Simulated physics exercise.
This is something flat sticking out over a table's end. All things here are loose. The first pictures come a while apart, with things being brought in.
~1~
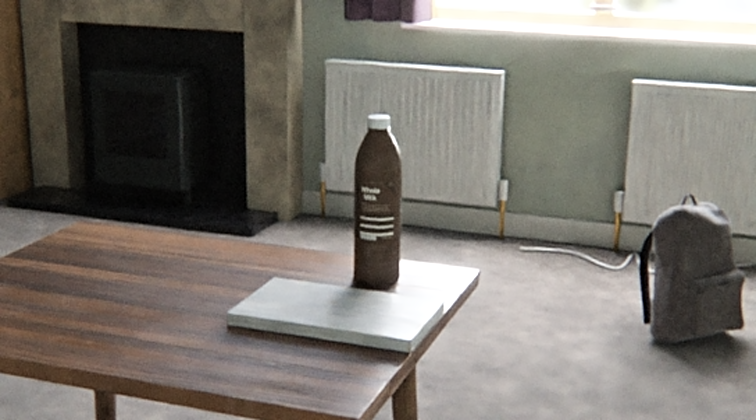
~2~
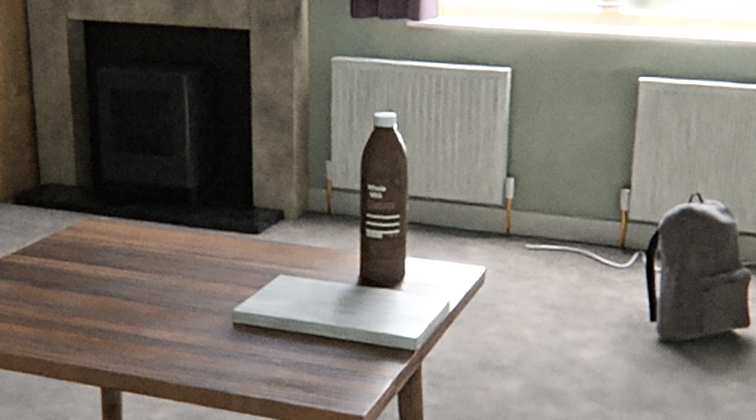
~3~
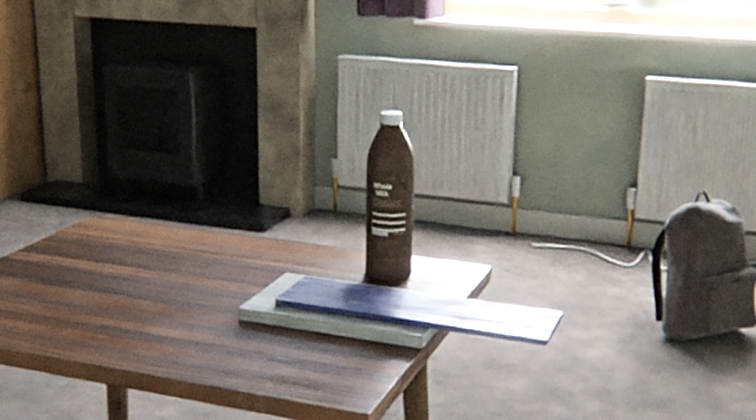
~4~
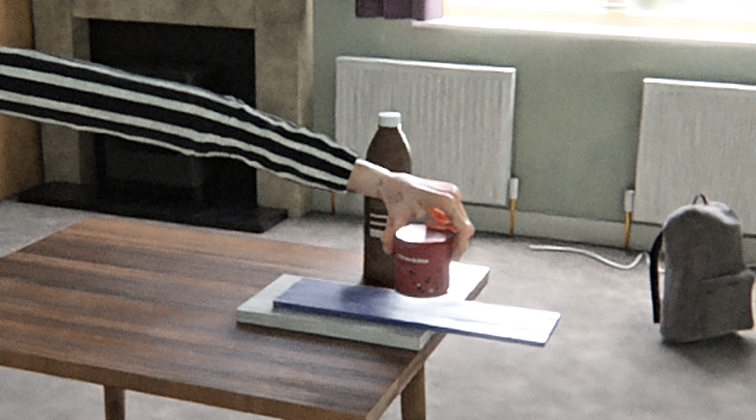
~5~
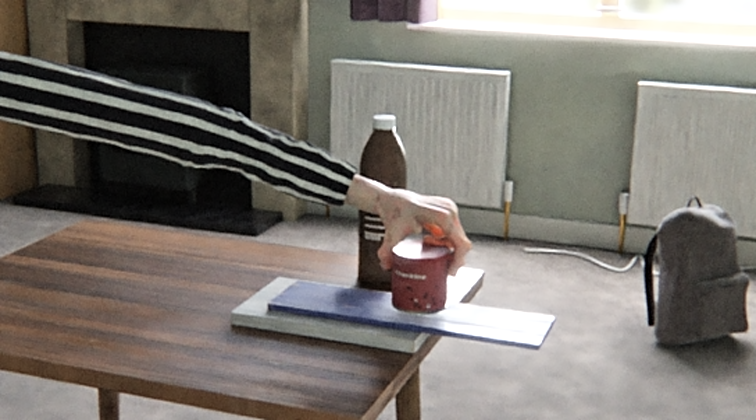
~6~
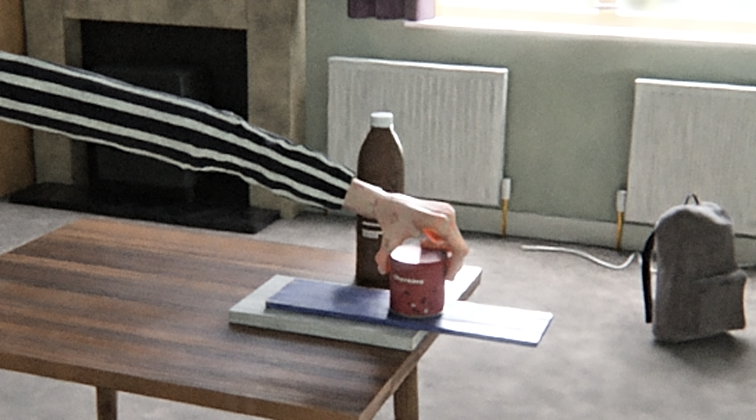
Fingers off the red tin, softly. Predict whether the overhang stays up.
Prediction: It stays up.
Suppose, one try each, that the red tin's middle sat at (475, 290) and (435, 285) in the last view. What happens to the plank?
Well, first it tumbles down, and then in the second try it stays in place.
Then, 0.50 s later than the last frame, things are still on the move.
Then, 1.20 s later than the last frame, as before.
When it is over, all 4 as before. End places, in pixels of the last picture, red tin near (420, 283). The plank keeps its balance.
